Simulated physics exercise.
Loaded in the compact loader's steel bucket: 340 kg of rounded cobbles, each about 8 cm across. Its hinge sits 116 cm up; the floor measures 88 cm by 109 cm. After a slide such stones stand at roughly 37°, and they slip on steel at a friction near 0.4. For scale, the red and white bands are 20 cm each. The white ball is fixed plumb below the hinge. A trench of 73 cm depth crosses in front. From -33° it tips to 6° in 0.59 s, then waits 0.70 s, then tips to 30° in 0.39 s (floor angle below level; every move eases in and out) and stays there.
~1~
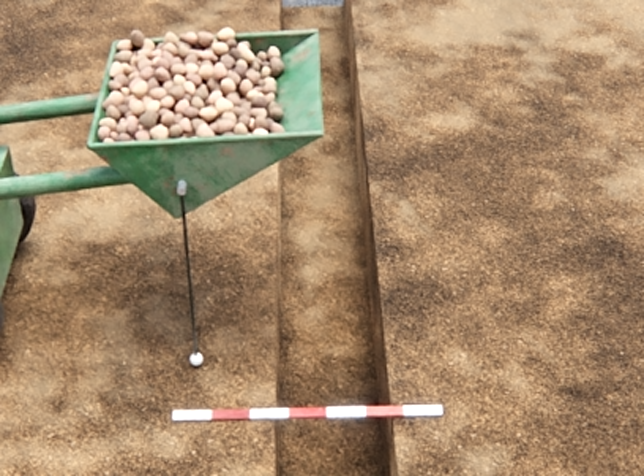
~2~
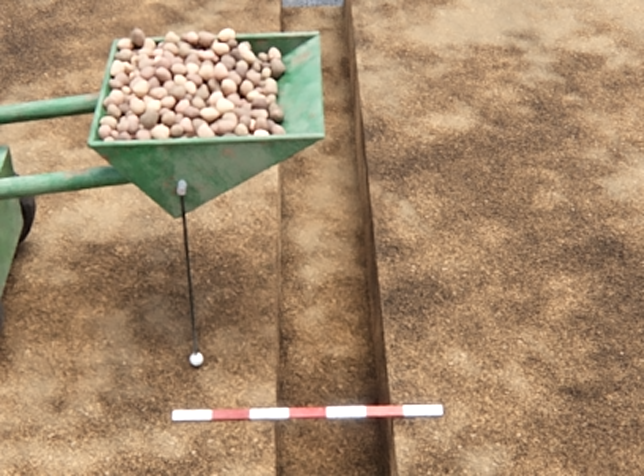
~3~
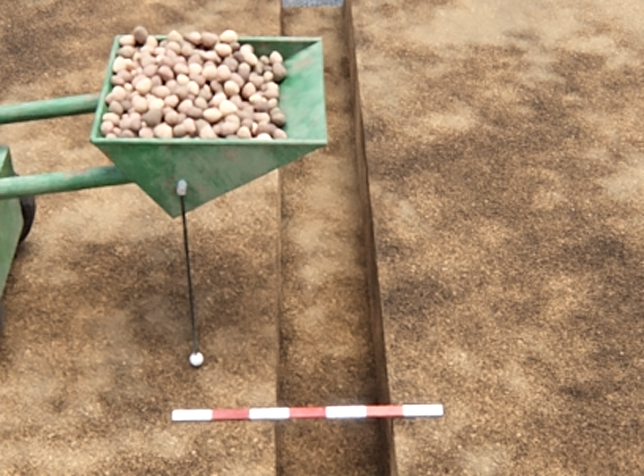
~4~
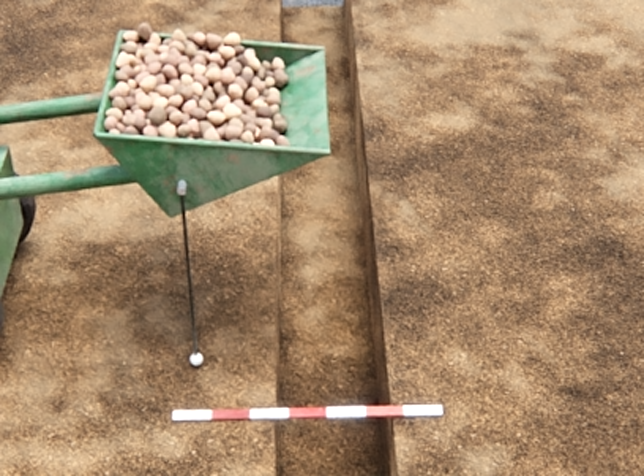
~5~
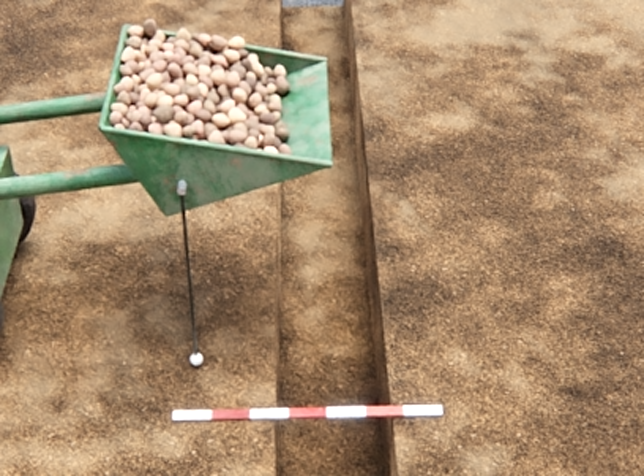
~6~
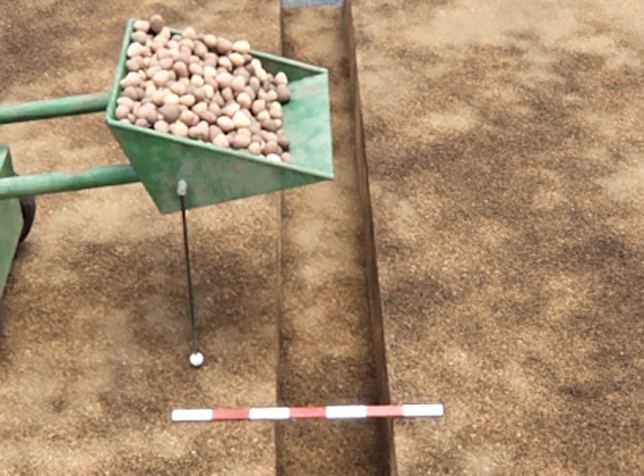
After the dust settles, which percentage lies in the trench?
Roughly 75 per cent ends in the trench.
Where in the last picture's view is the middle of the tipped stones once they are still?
Around (352, 371).
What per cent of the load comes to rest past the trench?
About 25 per cent.
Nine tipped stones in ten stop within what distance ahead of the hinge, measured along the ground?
About 140 cm.
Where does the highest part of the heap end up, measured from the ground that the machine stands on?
Some 14 cm above that level.
A little later the floor is at -0°; 100 % in the bucket; the foremost stones are at (281, 147).
Then the floor is at 6°; 100 % in the bucket; the foremost stones are at (290, 146).
Later still the floor is at 30°; 40 % in the bucket, 56 % in the trench, 4 % past the trench; the foremost stones are at (442, 269).
In the end the floor is at 30°; 0 % in the bucket, 75 % in the trench, 25 % past the trench; the foremost stones are at (575, 308).
